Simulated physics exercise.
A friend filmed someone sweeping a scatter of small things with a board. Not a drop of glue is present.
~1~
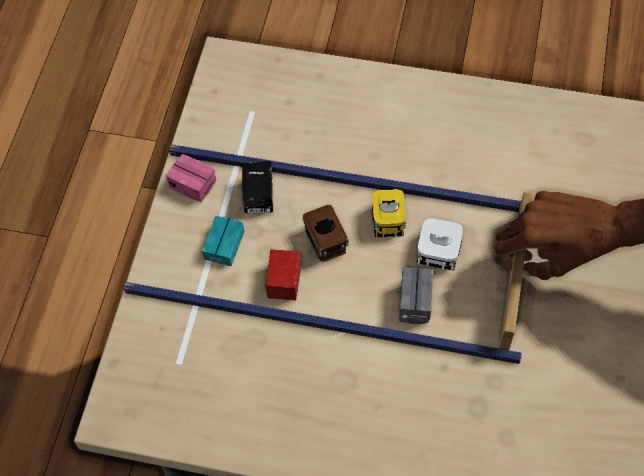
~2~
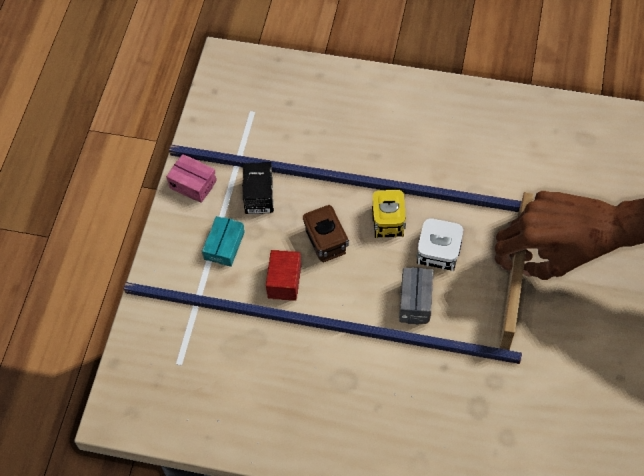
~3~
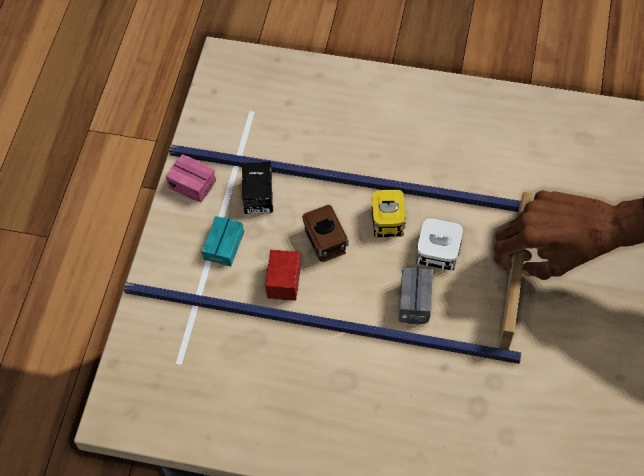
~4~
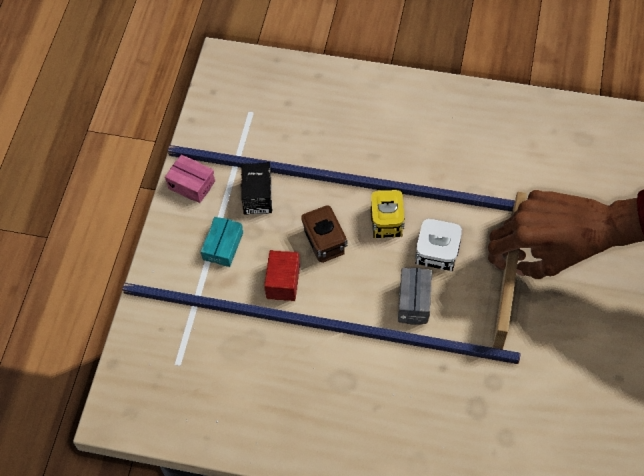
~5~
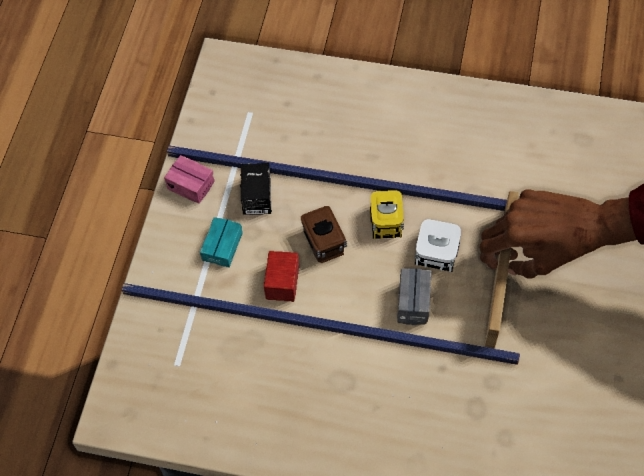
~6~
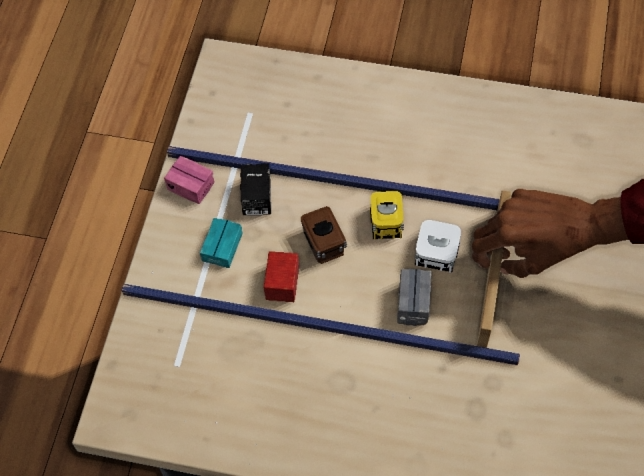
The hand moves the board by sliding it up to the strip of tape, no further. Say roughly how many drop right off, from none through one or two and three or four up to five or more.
Dropping off: One or two.
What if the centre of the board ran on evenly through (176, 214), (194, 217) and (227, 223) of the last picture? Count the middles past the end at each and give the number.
5, 4 and 1.
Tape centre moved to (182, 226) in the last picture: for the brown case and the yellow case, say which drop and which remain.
The brown case? It heads down. The yellow case? It does not drop.
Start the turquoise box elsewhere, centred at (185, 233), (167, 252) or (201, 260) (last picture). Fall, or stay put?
Well, the turquoise box does not stay; it keeps its place; it keeps its place.
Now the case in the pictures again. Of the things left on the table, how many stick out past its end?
Expected count: 1.
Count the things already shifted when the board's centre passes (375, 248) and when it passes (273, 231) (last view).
So far 4, and 8 at the second.
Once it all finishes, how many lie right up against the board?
Number in contact with it: 3.
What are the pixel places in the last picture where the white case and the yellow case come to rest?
The first near (201, 209), the second near (212, 170).
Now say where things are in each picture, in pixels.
In the first frame, pink box (192, 178); turquoise box (223, 241); black box (258, 188); board (516, 270); tape (218, 230).
In the second frame, turquoise box (224, 241); white case (440, 245).
In the third frame, black box (257, 188); red block (283, 275).
In the fourth frame, pink box (190, 179); brown case (324, 234).
In the fifth frame, turquoise box (222, 242); yellow case (387, 215).
In the sixth frame, pink box (190, 180); turquoise box (222, 243); black box (256, 190); board (495, 268); tape (216, 232).
A little later, none off yet; pink box at rest near (190, 180); turquoise box at rest near (222, 243); black box at rest near (256, 190).
Next, none off yet; pink box at rest near (190, 180); turquoise box moving near (212, 243); black box shifted a little near (235, 182).
When it is over, the number that fall off is one or two; down, turquoise box and pink box.
